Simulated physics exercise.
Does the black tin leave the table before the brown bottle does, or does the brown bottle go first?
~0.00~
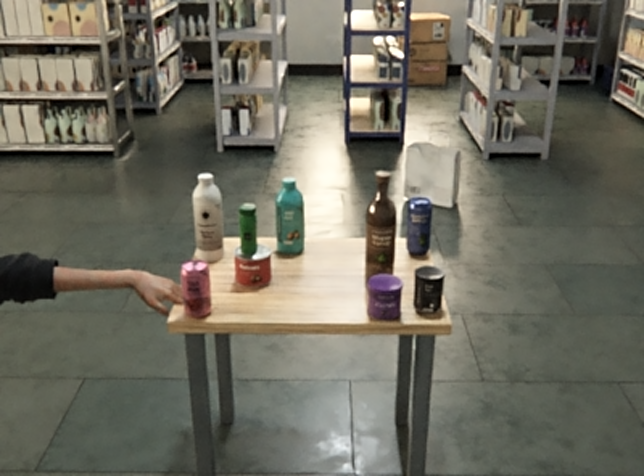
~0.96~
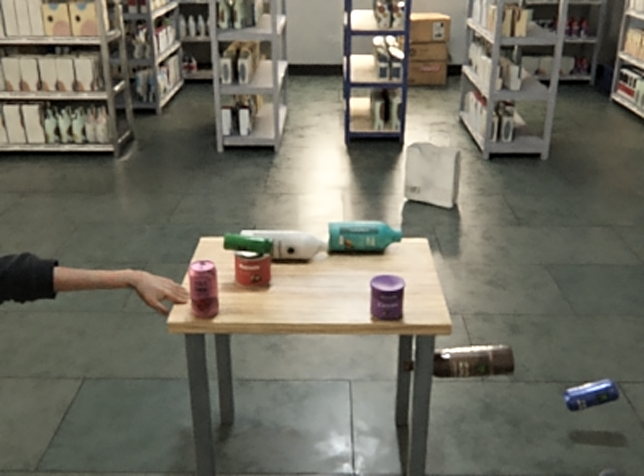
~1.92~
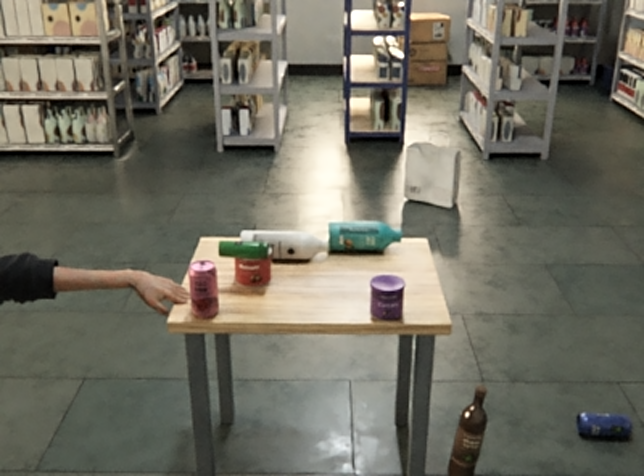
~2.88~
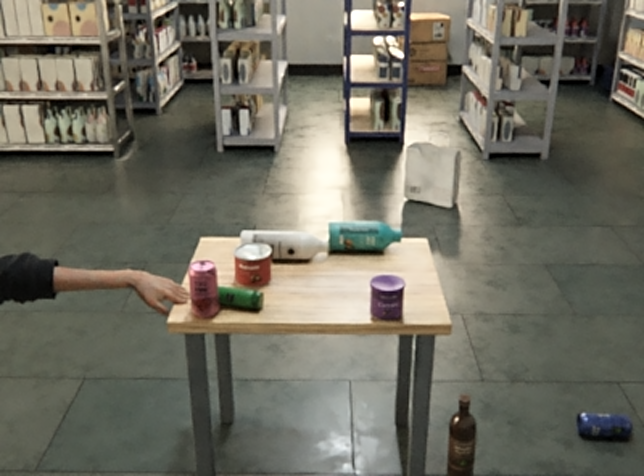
The black tin goes first. It is already gone from sight while the brown bottle is still falling beside the table.
At first, nine containers stand on a small wooden table in an aisle between shelves, with a hand at its left edge beside a pink can. Then the white and turquoise bottles and the green shaker topple on the tabletop, while the brown bottle and blue can drop off the right side and the black tin disappears from view. The brown bottle lands leaning on the floor, then settles upright near the blue can lying on its side. The green shaker rolls forward beside the pink can. The pink can, red tub and purple tin remain standing.
